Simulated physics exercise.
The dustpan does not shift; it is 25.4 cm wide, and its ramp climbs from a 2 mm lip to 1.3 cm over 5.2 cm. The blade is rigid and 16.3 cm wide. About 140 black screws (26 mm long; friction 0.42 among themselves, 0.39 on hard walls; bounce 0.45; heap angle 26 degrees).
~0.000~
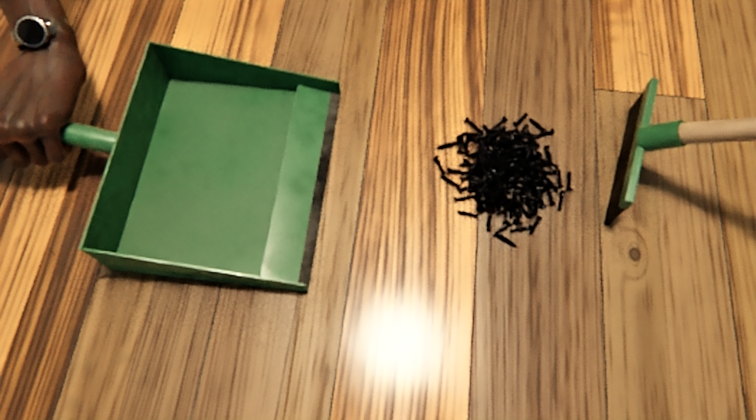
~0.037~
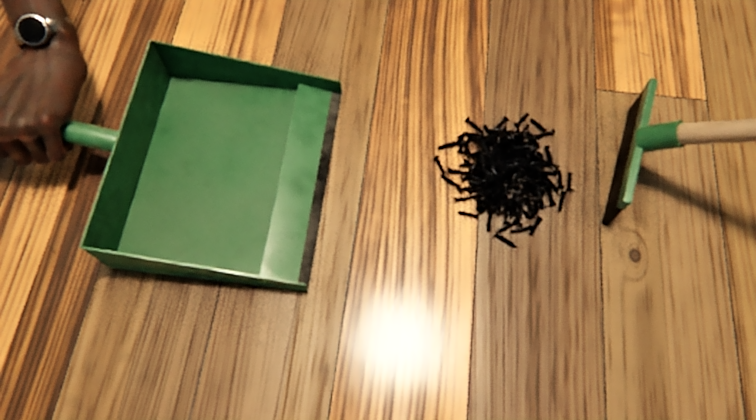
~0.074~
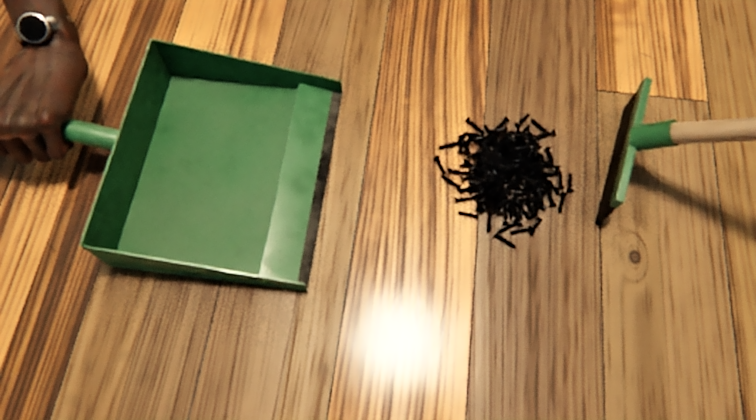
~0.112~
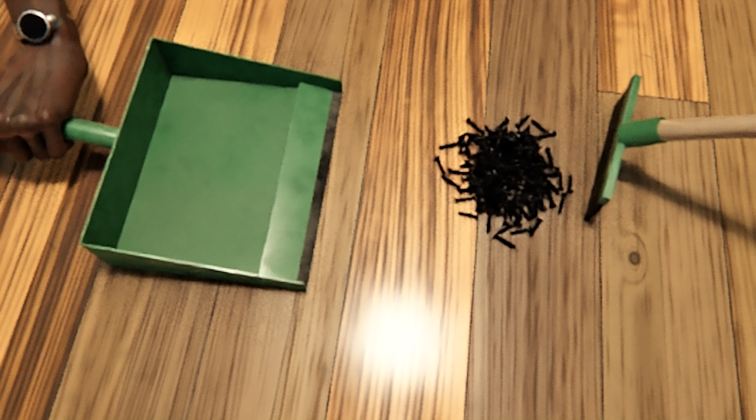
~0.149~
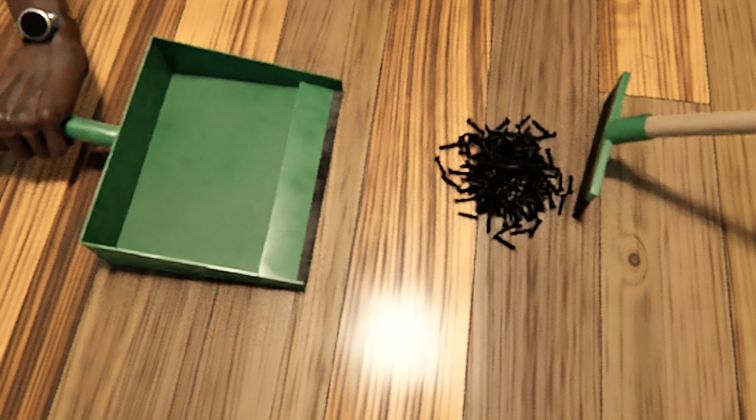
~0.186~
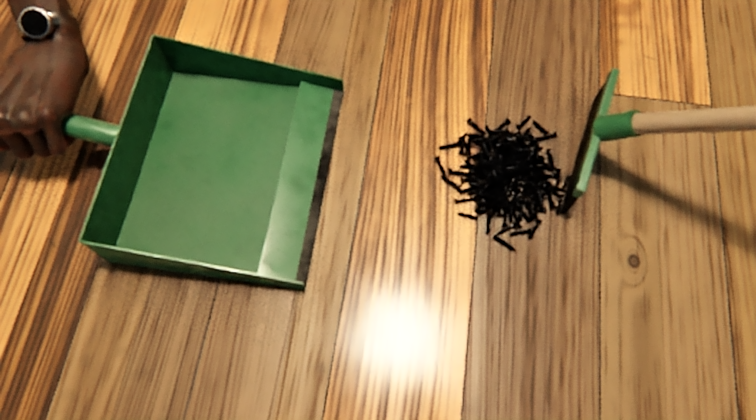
A wood-plank floor with light and dark stripes and a bright patch of glare is seen from above. A dark-skinned hand with a watch at the wrist holds a green dustpan at left, a heap of black screws lies right of centre, and a green blade on a pale handle stands at right. The blade slides left to the heap's edge, while the pan, heap and camera stay still.
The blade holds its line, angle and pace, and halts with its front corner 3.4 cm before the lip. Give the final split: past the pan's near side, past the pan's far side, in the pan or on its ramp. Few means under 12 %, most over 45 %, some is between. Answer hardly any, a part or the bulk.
Near side hardly any, far side a part, pan hardly any.
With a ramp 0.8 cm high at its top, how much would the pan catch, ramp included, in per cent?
It would be near 5 per cent.
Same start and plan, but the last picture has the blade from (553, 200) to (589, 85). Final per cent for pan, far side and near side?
Pan 15, far 10, near 0.
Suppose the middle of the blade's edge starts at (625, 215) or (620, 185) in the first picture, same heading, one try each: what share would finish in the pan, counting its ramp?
Some 10 and 5 per cent.
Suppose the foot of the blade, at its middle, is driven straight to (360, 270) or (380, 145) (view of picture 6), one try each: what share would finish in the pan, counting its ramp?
Some 0 and 10 per cent.
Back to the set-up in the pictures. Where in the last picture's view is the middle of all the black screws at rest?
Near (360, 129).
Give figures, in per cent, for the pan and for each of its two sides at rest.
Near side 0; far side 25; pan 5.
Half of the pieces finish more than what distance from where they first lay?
Some 20 cm.
After 0.51 s, middle of the blade 18 cm from the lip; 0 % over the lip, far side 5 %, near side 0 %.
Then, at 0.72 s, middle of the blade 10 cm from the lip; 0 % over the lip, far side 15 %, near side 0 %.
After 1.05 s, middle of the blade 5 cm from the lip; 5 % over the lip, far side 25 %, near side 0 %.
By 1.4 s all is still; near side 0 %, far side 25 %, pan 5 %, in front of the lip or behind the blade 70 %.
